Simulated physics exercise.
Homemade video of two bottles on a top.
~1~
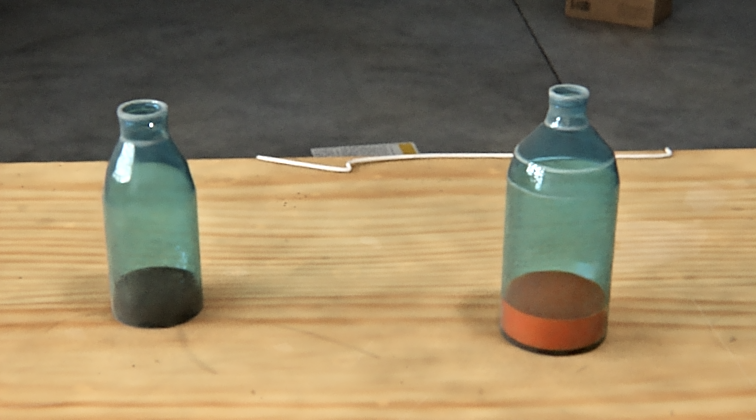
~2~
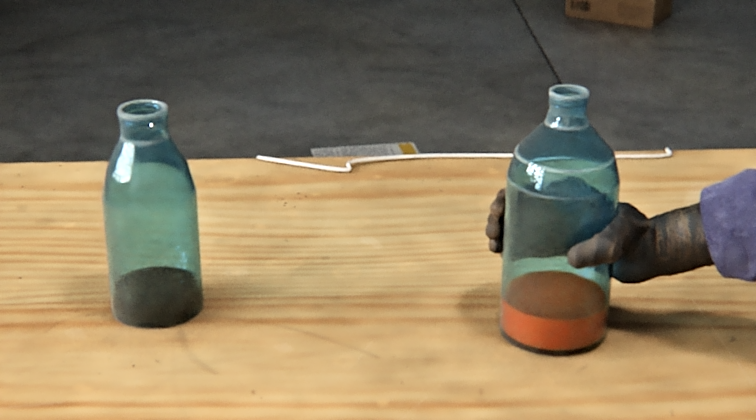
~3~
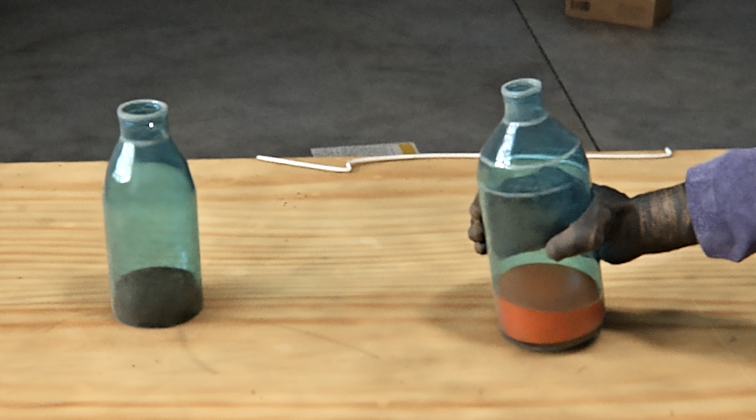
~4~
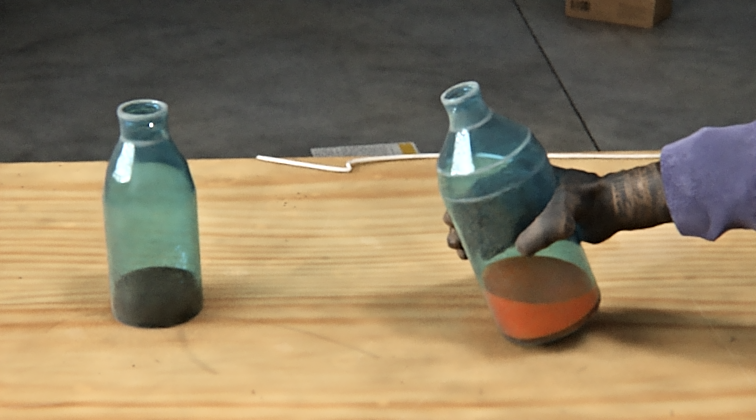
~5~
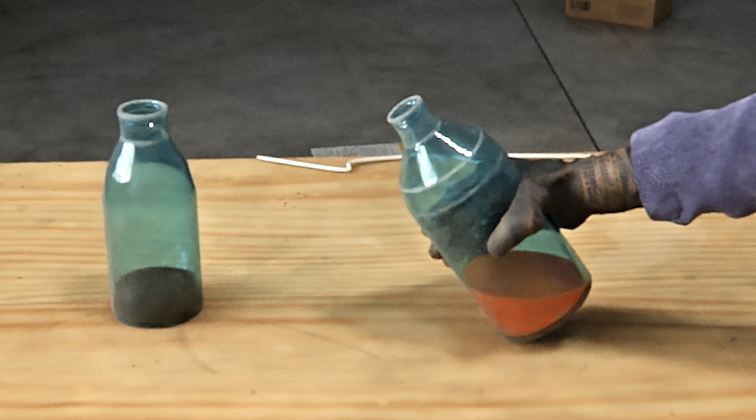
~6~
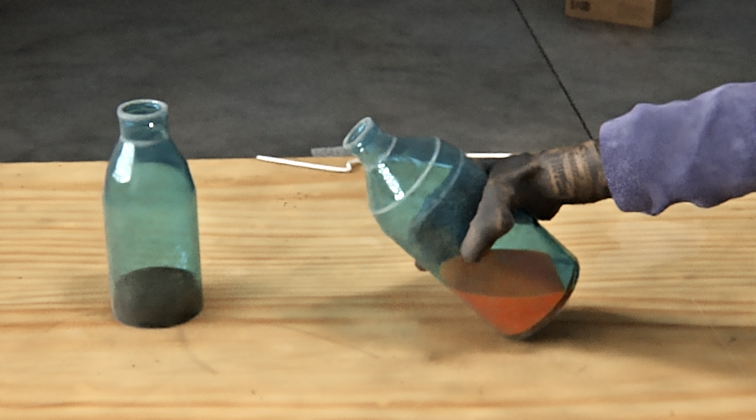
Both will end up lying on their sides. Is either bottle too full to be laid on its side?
Left bottle: Fine, nothing spills; right bottle: Fine, nothing spills.
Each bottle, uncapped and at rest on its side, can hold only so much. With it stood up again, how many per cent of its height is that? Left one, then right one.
First one 18 %, second one 26 %.
A moment on, the right bottle is nearly down; right bottle, all still inside.
Further on, the right bottle lies flat; right bottle, all still inside.
When it is over, both lie flat; right bottle, all still inside; left bottle, all still inside.
